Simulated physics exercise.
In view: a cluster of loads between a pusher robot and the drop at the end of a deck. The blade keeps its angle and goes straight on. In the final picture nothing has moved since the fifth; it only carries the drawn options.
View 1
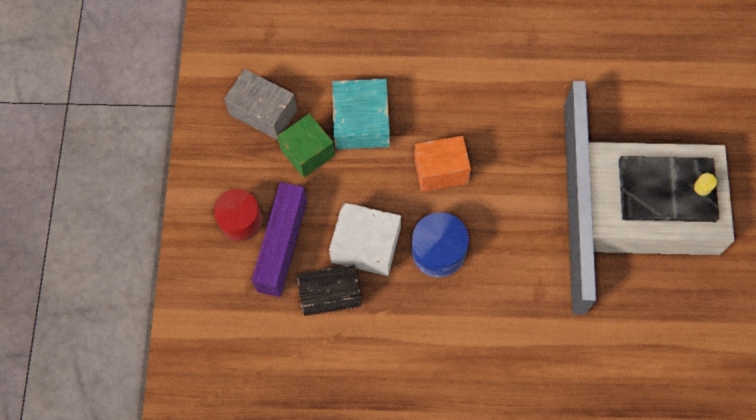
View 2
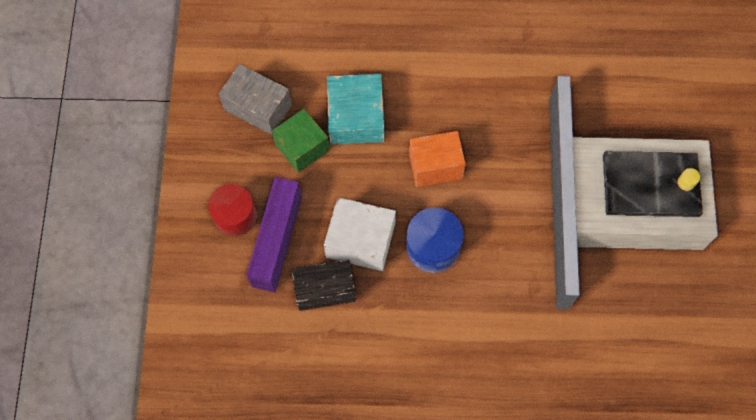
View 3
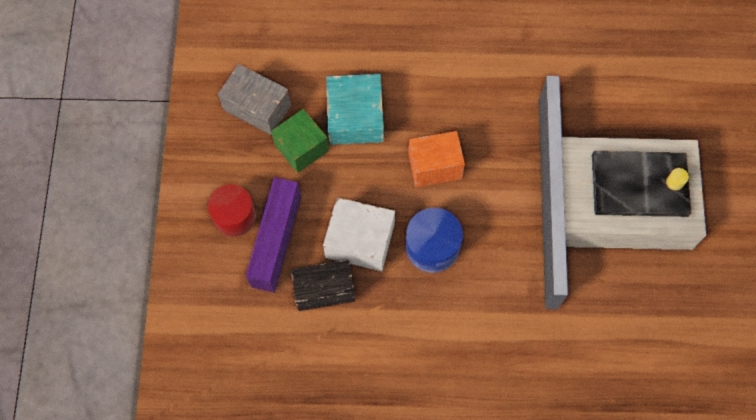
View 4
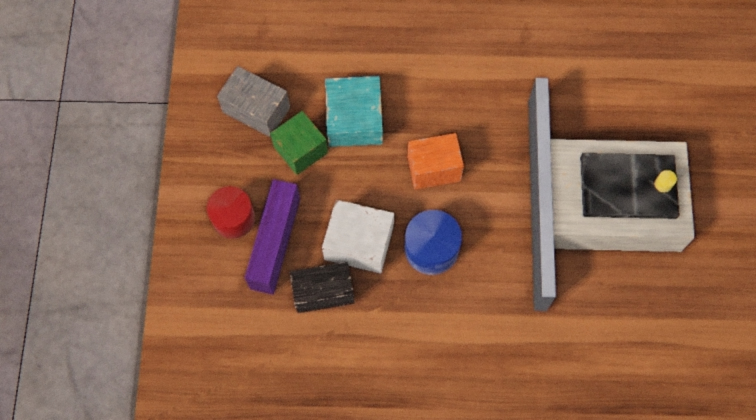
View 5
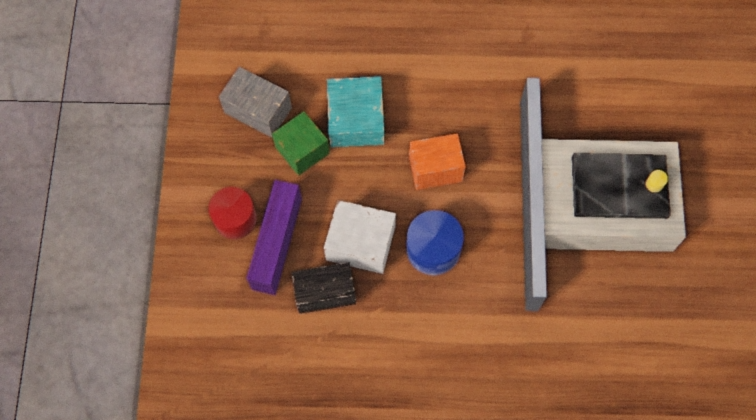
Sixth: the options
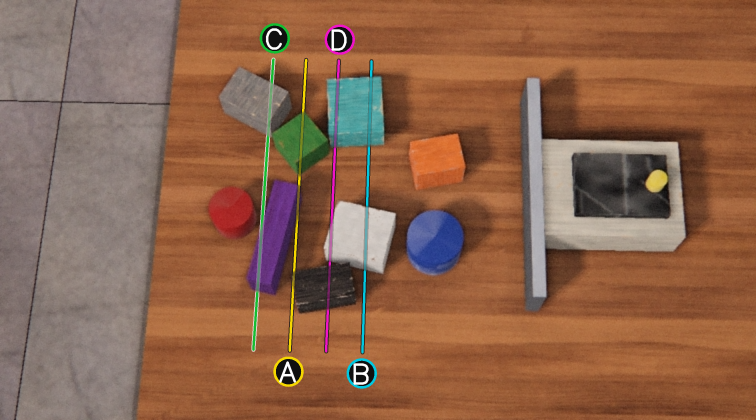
A pusher robot with a wide grey blade slid a short way left across a wooden deck toward a cluster of colourful blocks and round pieces, which stayed in place, untouched.
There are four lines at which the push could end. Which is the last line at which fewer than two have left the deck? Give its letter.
No second one falls up to A.
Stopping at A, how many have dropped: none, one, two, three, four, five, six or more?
By then, one.
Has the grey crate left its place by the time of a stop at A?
By then, yes.
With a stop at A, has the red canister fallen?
By then, yes.
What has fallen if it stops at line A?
It is the red canister.
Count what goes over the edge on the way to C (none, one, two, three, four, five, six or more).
In all, two.
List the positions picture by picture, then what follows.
The first picture shows robot (661, 188); orange crate (442, 164); green crate (307, 146).
The second picture shows robot (645, 183); white crate (361, 234).
The third picture shows robot (634, 183); blue canister (433, 240).
The fourth picture shows robot (622, 185); purple stick (274, 237).
The fifth picture shows robot (613, 185); grey crate (256, 102); orange crate (437, 162); green crate (301, 144).
On the copy, A at (298, 198); B at (367, 199); C at (264, 197); D at (333, 198).
On A. First, robot (527, 183); blue canister (414, 243); orange crate (418, 160).
Then, robot (442, 181); red canister (203, 210); purple stick (231, 234).
Finally, robot (377, 180); red canister over the edge; purple stick (169, 226); one fallen.
By contrast, B is within the limit but short; C drops two; D is within the limit but short.
